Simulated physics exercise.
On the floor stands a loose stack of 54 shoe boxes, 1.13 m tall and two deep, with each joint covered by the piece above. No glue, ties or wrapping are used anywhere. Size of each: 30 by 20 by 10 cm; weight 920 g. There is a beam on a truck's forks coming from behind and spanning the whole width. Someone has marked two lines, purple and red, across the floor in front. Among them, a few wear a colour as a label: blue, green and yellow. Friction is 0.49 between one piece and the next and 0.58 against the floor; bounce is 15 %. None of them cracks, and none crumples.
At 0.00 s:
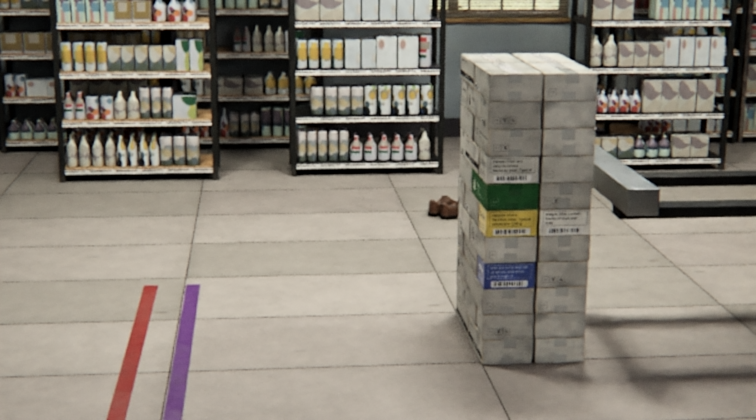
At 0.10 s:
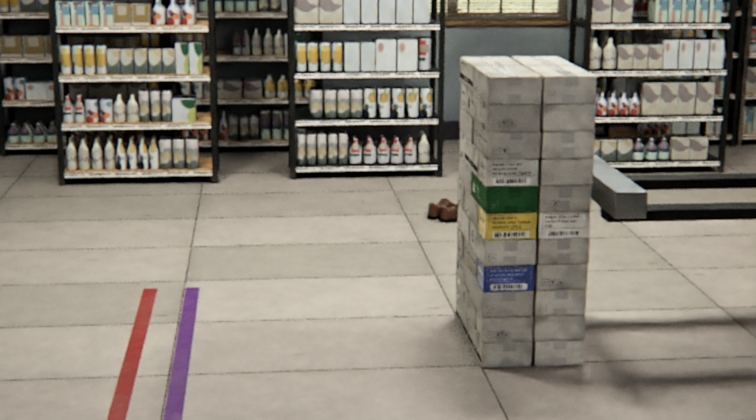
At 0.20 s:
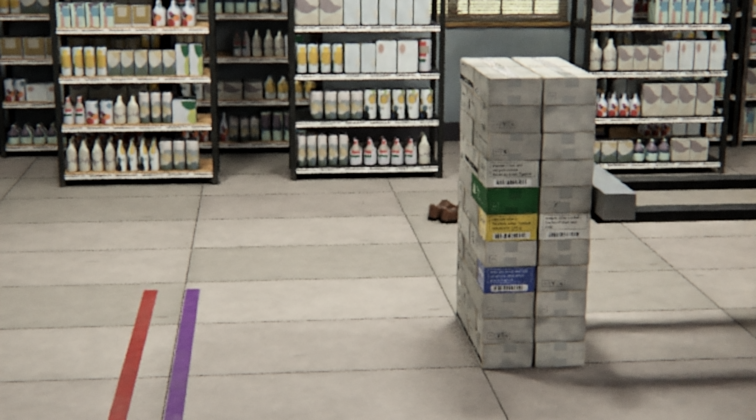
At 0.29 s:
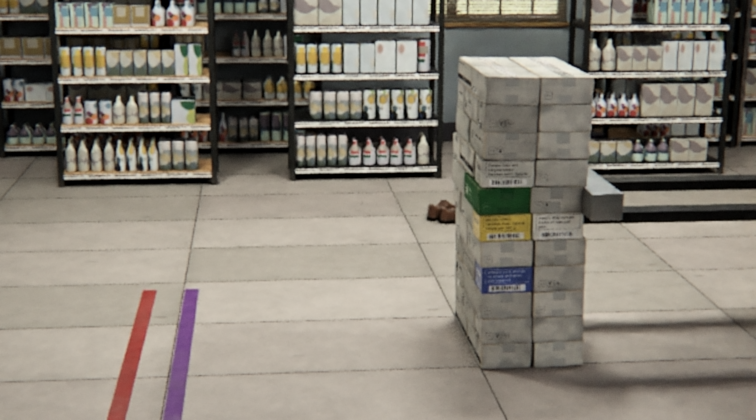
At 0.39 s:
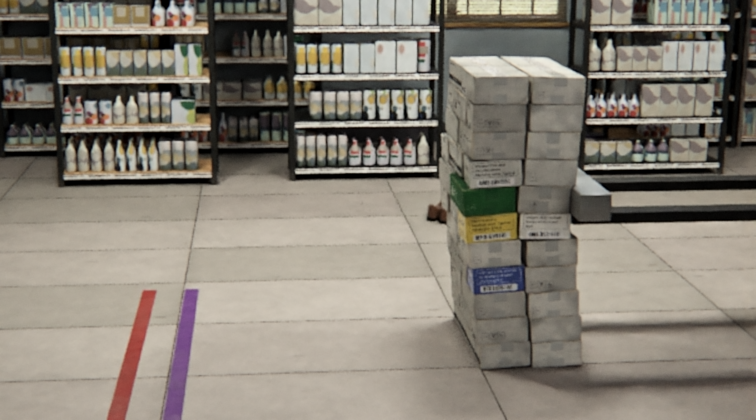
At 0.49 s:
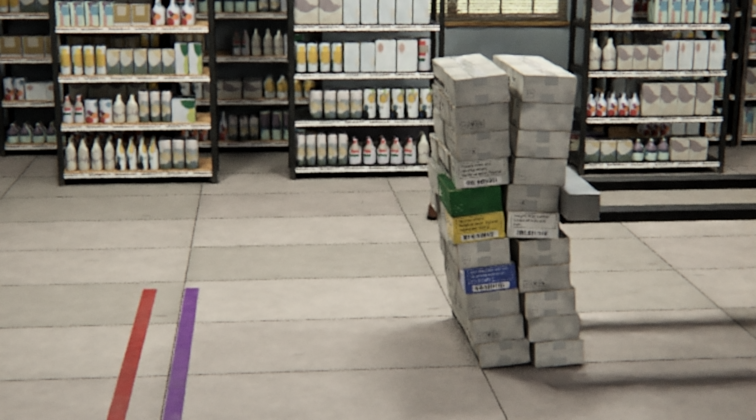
A tall stack of pale boxes shifts and leans left as a beam presses in behind.
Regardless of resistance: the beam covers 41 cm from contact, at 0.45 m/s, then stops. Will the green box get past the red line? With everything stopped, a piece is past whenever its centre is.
In the end the green box stays short of the red line.
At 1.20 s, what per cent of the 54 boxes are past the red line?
By then 0 %.
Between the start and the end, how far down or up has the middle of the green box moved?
I'd say it sits close to 56 centimetres lower by the end.
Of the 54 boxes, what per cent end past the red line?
15 %.
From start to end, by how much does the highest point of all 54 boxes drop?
By about 64 cm, start to end.
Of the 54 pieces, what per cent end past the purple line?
Roughly 20 % of them end up there.
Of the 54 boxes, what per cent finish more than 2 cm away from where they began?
That makes 100 percent.
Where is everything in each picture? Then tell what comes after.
In the first frame (each place is the centre of the face we see best), beam (641, 203) 10 cm from the stack; purple line, near end, (179, 379); red line, near end, (126, 381); green box (513, 197); blue box (510, 276); yellow box (512, 224); all in place.
The second frame shows beam (629, 206) 55 mm from the stack; green box (512, 200).
The third frame shows beam (617, 207) 11 mm from the stack; green box (513, 201).
The fourth frame shows beam (605, 208) 33 mm in; green box (504, 201) moved 26 mm; yellow box (506, 228) moved 19 mm; 33 have shifted.
The fifth frame shows beam (593, 208) 8 cm in; green box (489, 202) tilted 3°; yellow box (491, 228) tilted 3°; steepest lean 4°, the box at (455, 273); 52 have shifted.
The sixth frame shows beam (581, 207) 12 cm in; purple line, near end, (178, 383); red line, near end, (125, 384); green box (476, 201) tilted 6°; yellow box (479, 228) tilted 6°; blue box (491, 279) tilted 6°; steepest lean 6°, the box at (442, 244); 54 have shifted.
By 0.66 s, none of the 54 boxes past the red line, 54 disturbed; green box tilted 12°; blue box tilted 13°.
By 0.92 s, none of the 54 boxes past the red line, 54 disturbed; green box tilted 31°, 10 cm lower; blue box tilted 31°.
By 1.20 s, none of the 54 boxes past the red line, 54 disturbed; green box on its side; blue box on its side.
By 1.66 s, 5 of the 54 boxes past the red line; green box on its side; yellow box on its side.
When it is over (3.9 s), 7 of the 54 boxes past the red line; green box on its side; yellow box on its side; blue box on its side. In pixels of the last frame, middles, green box near (255, 338), yellow box near (292, 343).
